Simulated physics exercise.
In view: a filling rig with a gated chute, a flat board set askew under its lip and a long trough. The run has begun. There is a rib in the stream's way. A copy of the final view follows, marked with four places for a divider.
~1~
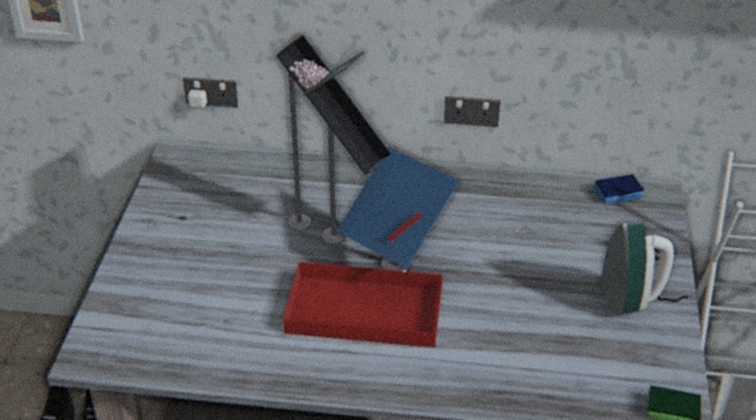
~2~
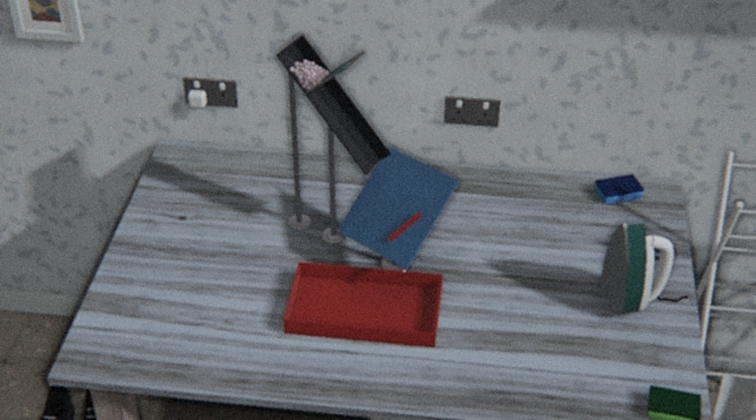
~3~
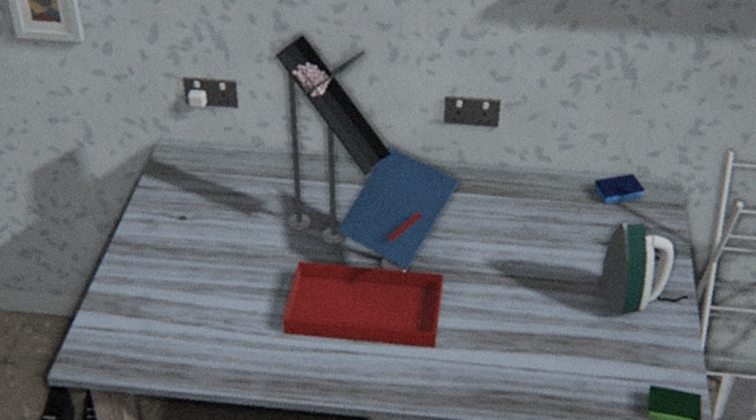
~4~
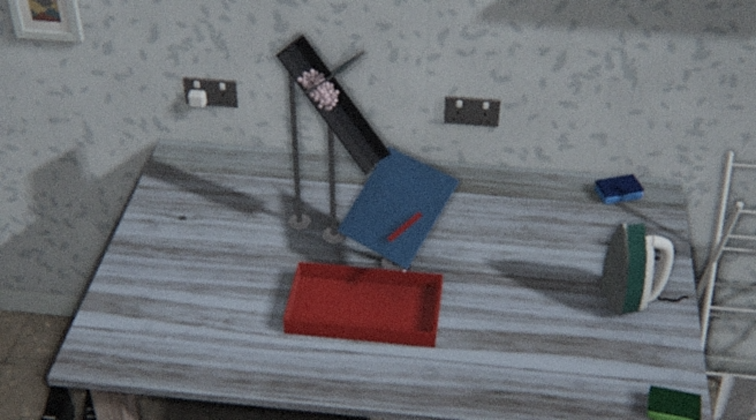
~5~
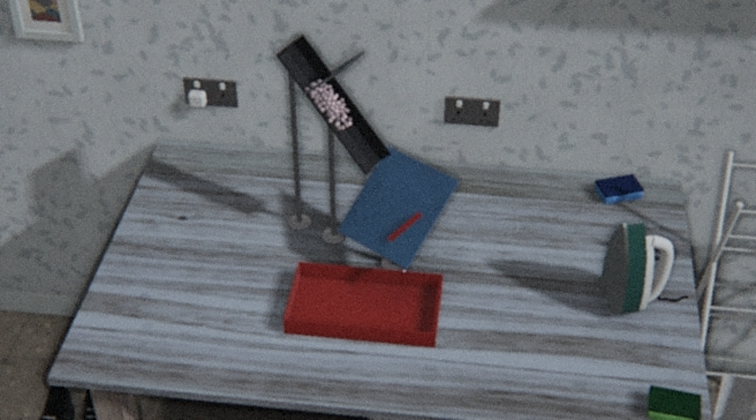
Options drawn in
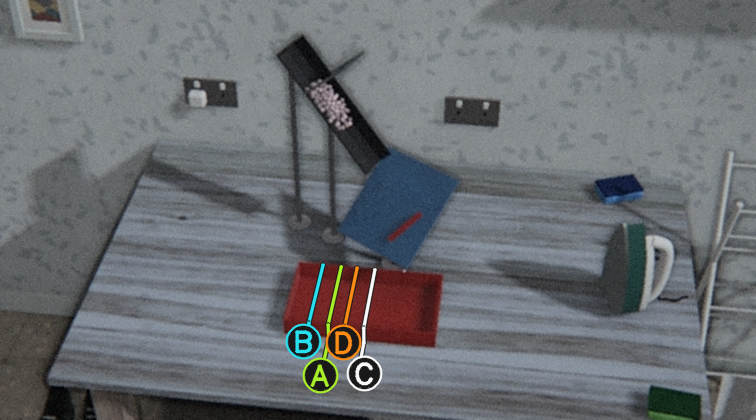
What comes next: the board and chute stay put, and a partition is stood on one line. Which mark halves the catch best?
The best line is D.
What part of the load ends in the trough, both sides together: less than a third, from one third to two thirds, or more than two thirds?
It is more than two thirds.
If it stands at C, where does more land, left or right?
Left.
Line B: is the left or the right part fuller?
More lands on the right.
On the marked copy, line A crosses the front rim at (328, 324); line B crosses the front rim at (309, 322); line C crosses the front rim at (363, 327); line D crosses the front rim at (344, 325).
With A, of what is caught, a small share on the left of the divider, all but a few on the right.
With B, of what is caught, a small share on the left of the divider, all but a few on the right.
With C, of what is caught, the bulk on the left of the divider, a small share on the right.
With D, of what is caught, close to half on the left of the divider, close to half on the right.
